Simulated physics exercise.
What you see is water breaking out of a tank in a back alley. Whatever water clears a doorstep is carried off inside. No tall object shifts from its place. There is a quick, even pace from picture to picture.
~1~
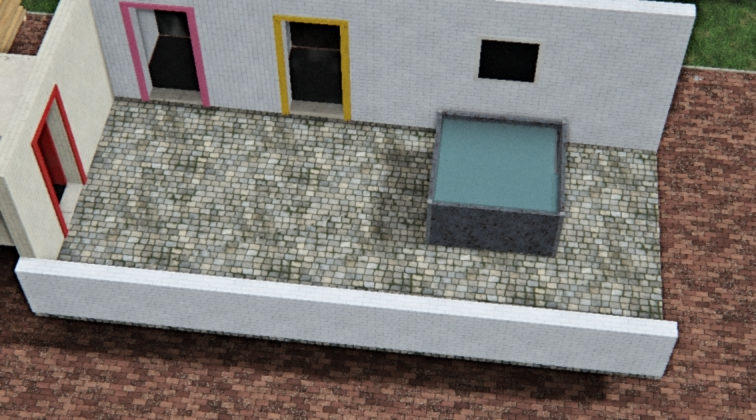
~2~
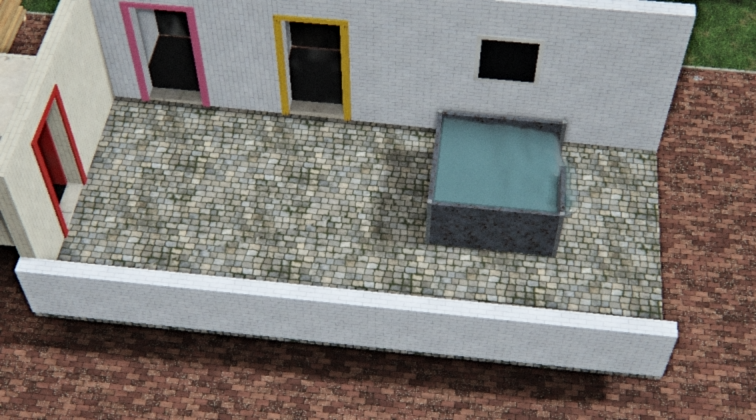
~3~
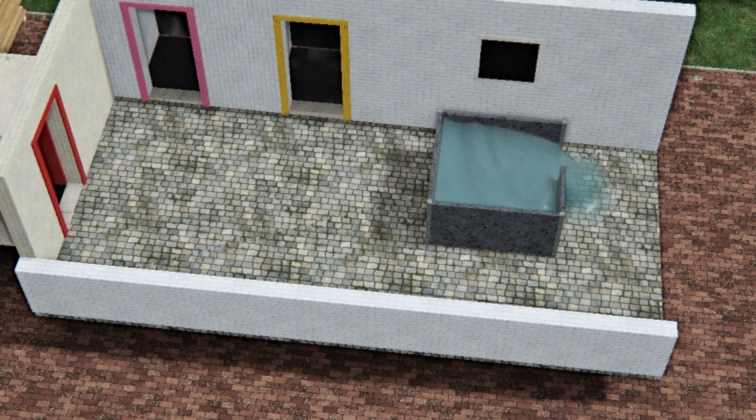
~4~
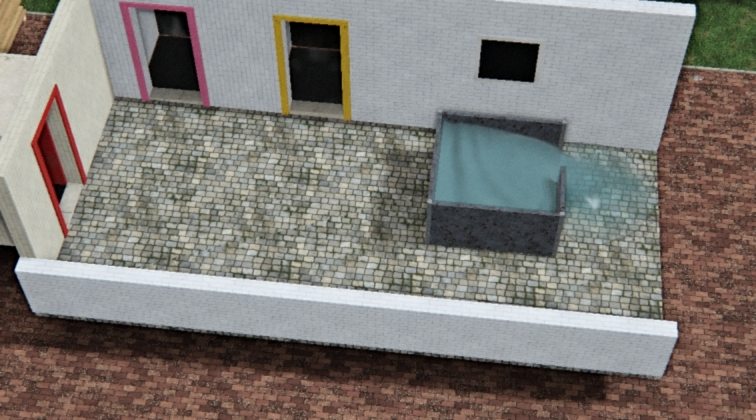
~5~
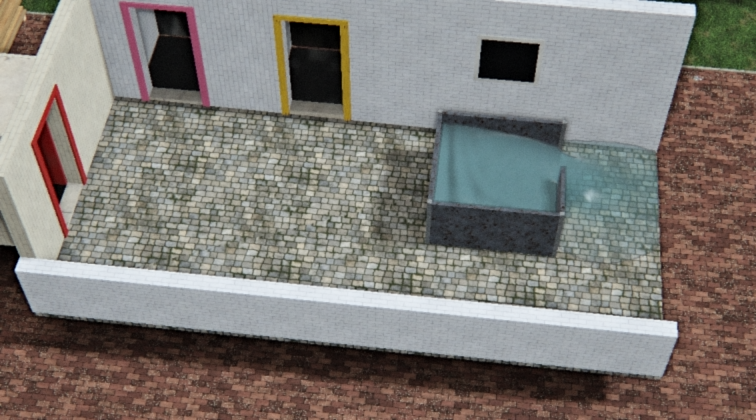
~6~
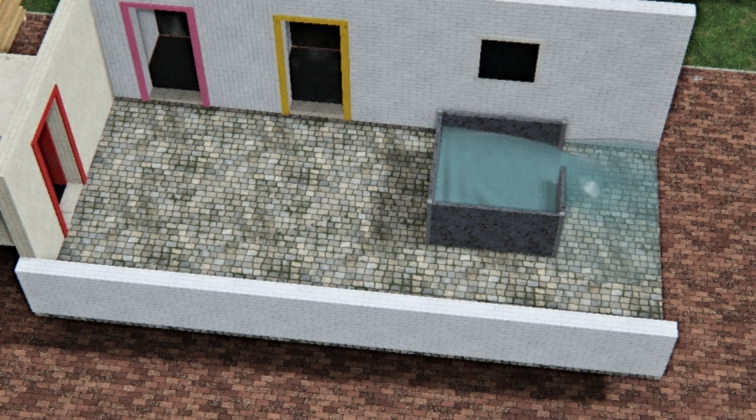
The clip opens on a square tank of still, blue-green water in a cobbled alley beside a white wall. Water then breaks out through a gap in the tank's right side and pours onto the cobbles, spreading rightward, then along the alley's right end toward the low front wall.
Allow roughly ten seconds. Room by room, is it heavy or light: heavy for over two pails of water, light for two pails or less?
Pink door - light; red door - light; yellow door - light.
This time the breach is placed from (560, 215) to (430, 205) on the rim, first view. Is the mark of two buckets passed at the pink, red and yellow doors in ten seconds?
Result: Pink goes past the limit; red goes past the limit; yellow remains beneath it.
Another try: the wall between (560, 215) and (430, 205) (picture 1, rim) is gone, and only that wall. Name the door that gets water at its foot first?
The red one.
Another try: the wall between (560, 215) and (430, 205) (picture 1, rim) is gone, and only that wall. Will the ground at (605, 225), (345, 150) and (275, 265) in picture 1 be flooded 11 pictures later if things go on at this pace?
The first spot is spared, the second spared, the third swamped.
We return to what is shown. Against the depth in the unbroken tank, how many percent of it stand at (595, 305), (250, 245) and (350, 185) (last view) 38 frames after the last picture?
Going place by place: 0 %, 0 % and 0 %.
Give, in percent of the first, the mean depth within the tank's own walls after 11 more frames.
Somewhere near 46 %, give or take.
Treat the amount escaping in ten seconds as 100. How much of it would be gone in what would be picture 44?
About 85 per cent.
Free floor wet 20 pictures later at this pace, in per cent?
Close to 15 percent, by my reckoning.
A moment on, water covers 10 % of the floor; the pink door not reached, the red door not reached, the yellow door not reached.
Next, water covers 15 % of the floor; the pink door not reached, the red door not reached, the yellow door not reached.
Then, water covers 15 % of the floor; the pink door not reached, the red door not reached, the yellow door not reached.
Later, water covers 10 % of the floor; the pink door not reached, the red door not reached, the yellow door not reached.
In the end, water covers 10 % of the floor; the pink door not reached, the red door not reached, the yellow door not reached.
